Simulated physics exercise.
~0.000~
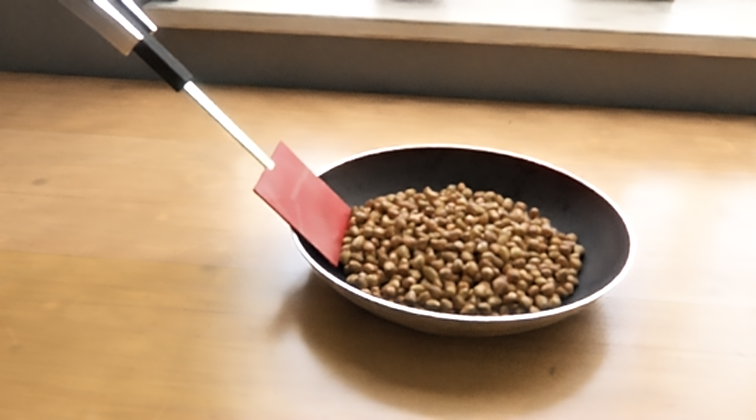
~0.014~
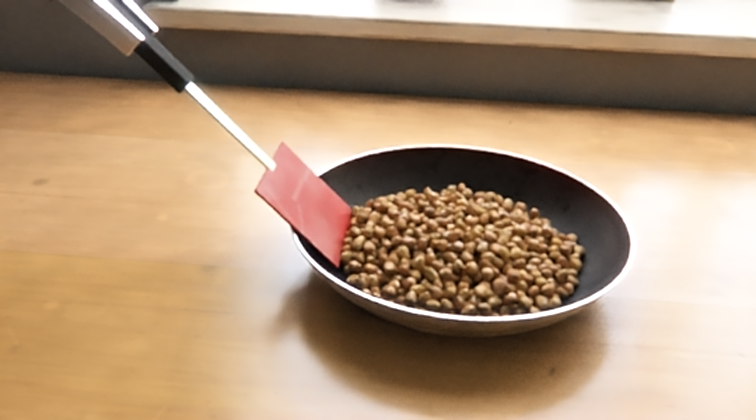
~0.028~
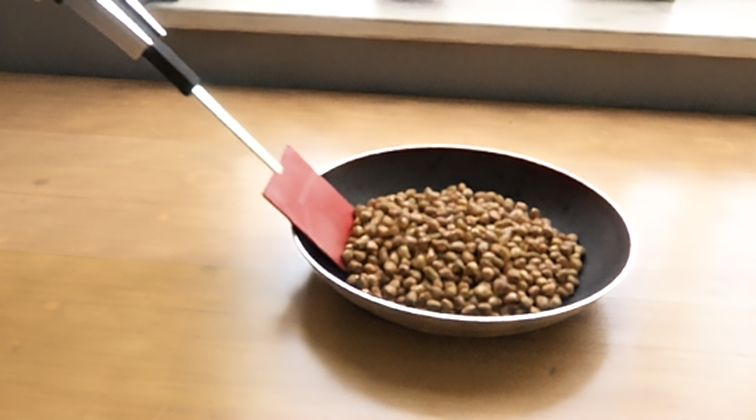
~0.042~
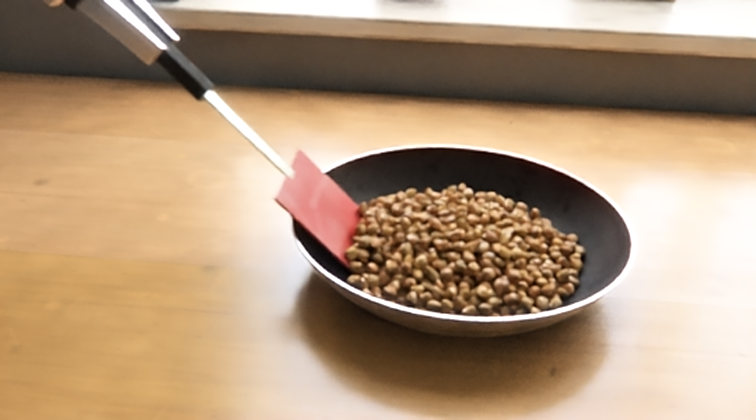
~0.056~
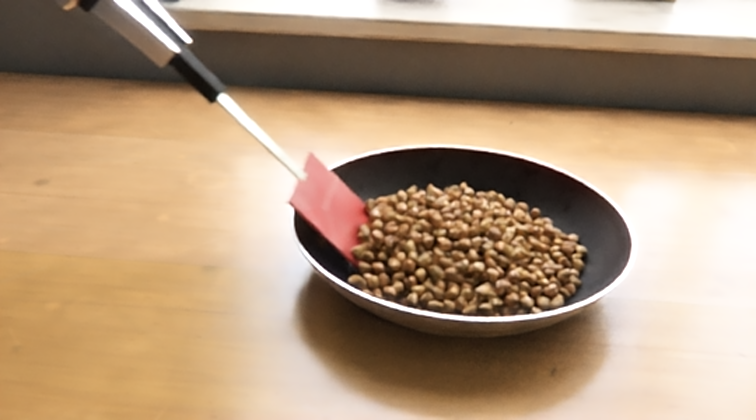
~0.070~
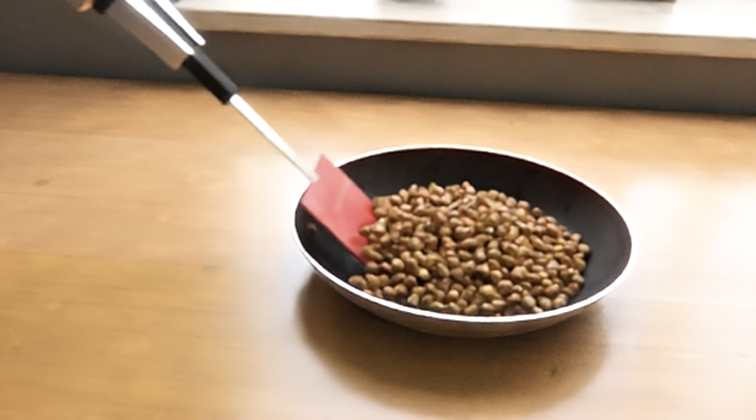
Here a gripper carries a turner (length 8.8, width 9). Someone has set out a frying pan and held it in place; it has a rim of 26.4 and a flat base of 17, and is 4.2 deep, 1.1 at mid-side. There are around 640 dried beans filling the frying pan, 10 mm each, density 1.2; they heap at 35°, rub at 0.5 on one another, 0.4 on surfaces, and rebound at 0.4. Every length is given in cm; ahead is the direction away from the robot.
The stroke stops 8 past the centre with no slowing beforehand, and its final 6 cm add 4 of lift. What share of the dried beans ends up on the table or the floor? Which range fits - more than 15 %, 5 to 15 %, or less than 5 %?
The range that fits is 5 to 15 %.
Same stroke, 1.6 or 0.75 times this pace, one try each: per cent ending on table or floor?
The two tries give roughly 20 and 5 in a hundred.
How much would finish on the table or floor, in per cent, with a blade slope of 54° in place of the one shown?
In that case, around 10 percent would end up on the table or floor.
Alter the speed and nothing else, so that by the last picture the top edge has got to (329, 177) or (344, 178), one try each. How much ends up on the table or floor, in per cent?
About 20 and 20 percent.
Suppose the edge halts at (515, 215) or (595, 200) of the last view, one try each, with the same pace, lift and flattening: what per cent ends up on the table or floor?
About 0 and 30 per cent.
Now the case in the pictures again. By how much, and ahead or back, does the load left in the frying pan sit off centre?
It rests close to 5.0 centimetres ahead of centre.
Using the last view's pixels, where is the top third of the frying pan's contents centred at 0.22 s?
I'd say close to (550, 229).
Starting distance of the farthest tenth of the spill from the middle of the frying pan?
I'd estimate close to 30 centimetres.
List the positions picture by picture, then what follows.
The first frame shows the turner top edge at (268, 164), sloping 46°; upper third of the load around (451, 236), from x 345 to 580, top at y 190; 643 in the frying pan.
The second frame shows the turner top edge at (269, 164), sloping 46°; upper third of the load around (452, 236), from x 345 to 580, top at y 190.
The third frame shows the turner top edge at (276, 168), sloping 46°; upper third of the load around (451, 238), from x 345 to 580, top at y 190.
The fourth frame shows the turner top edge at (287, 172), sloping 46°; upper third of the load around (445, 235), from x 340 to 580, top at y 190.
The fifth frame shows the turner top edge at (300, 175), sloping 46°; upper third of the load around (444, 235), from x 320 to 580, top at y 190.
The sixth frame shows the turner top edge at (312, 176), sloping 46°; upper third of the load around (453, 233), from x 310 to 585, top at y 185; 643 in the frying pan.
After 0.14 s, sloping 46°, highest piece 6 above the table; 642 in the frying pan, 1 on the blade or in flight.
After 0.22 s, sloping 46°, highest piece 6 above the table; 642 in the frying pan, 1 on the table or floor.
After 0.45 s, sloping 46°, highest piece 6 above the table; 577 in the frying pan, 61 on the table or floor, 5 on the blade or in flight.
After 1.50 s, sloping 46°, highest piece 5 above the table; 577 in the frying pan, 66 on the table or floor.
In the end, 577 in the frying pan, 66 on the table or floor. That is 10 % on the table or floor.
